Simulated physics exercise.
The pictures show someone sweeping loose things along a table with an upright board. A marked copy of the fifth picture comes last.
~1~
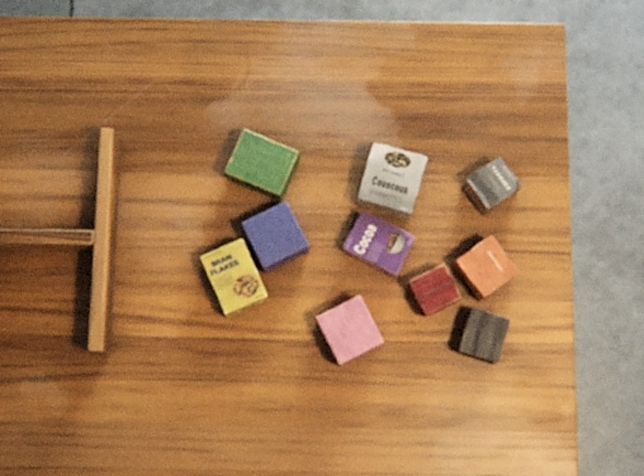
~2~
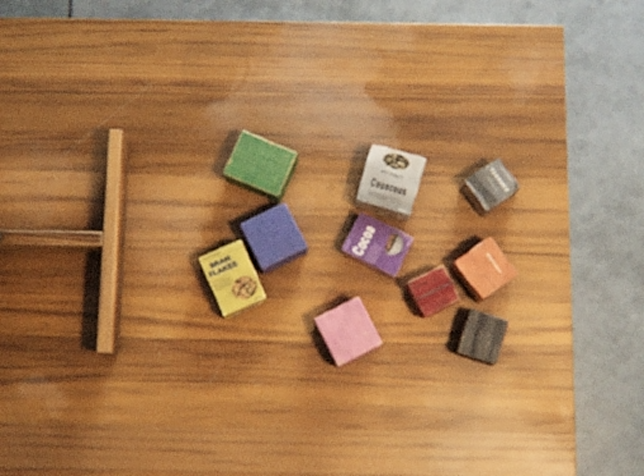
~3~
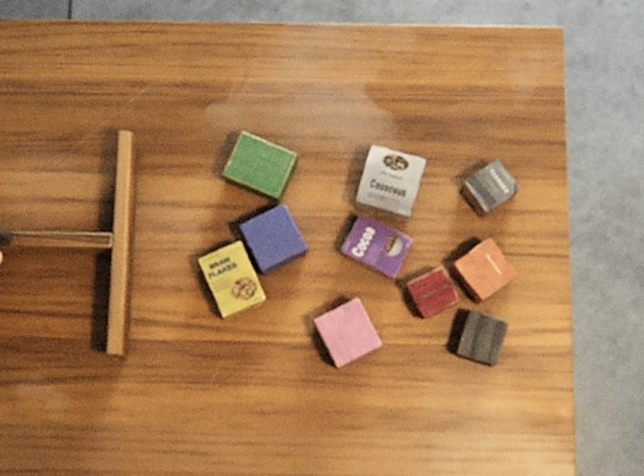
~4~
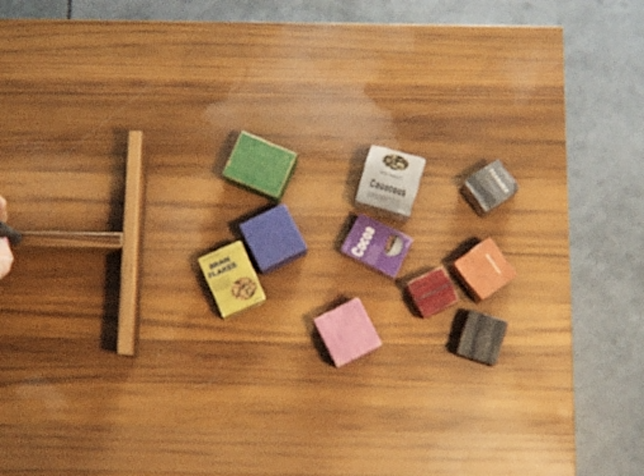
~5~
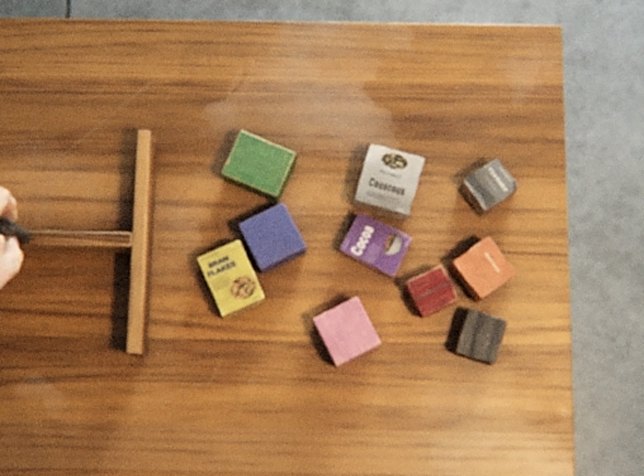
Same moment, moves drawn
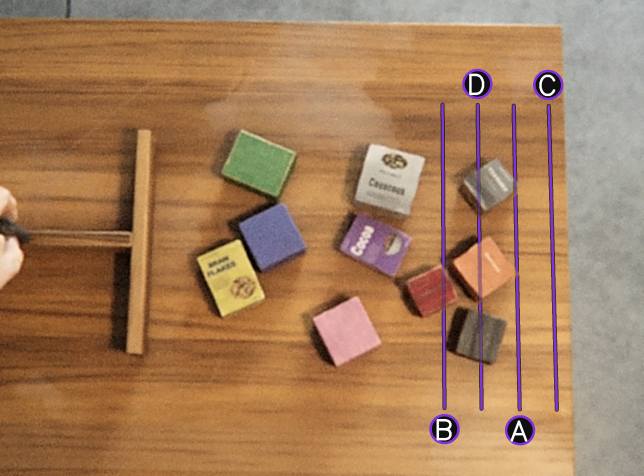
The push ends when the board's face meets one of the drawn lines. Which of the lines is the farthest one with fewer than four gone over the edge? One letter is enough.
Line D.
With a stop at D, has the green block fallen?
No.
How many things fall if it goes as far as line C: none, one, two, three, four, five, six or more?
Six or more.
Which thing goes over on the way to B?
The grey box goes over.
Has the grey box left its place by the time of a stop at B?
Yes.
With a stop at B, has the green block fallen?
By then, no.
On the marked copy, A at (517, 253); B at (443, 252); C at (553, 254); D at (480, 253).
Following D. Soon after the start, board (262, 241); green block (303, 157); yellow box (293, 292).
Later, board (385, 243); grey box (533, 192); orange box (525, 279).
In the end, board (480, 245); grey box over the edge; orange box over the edge; three fallen.
As for the rest, A drops five; B is within the limit but short; C drops nine.
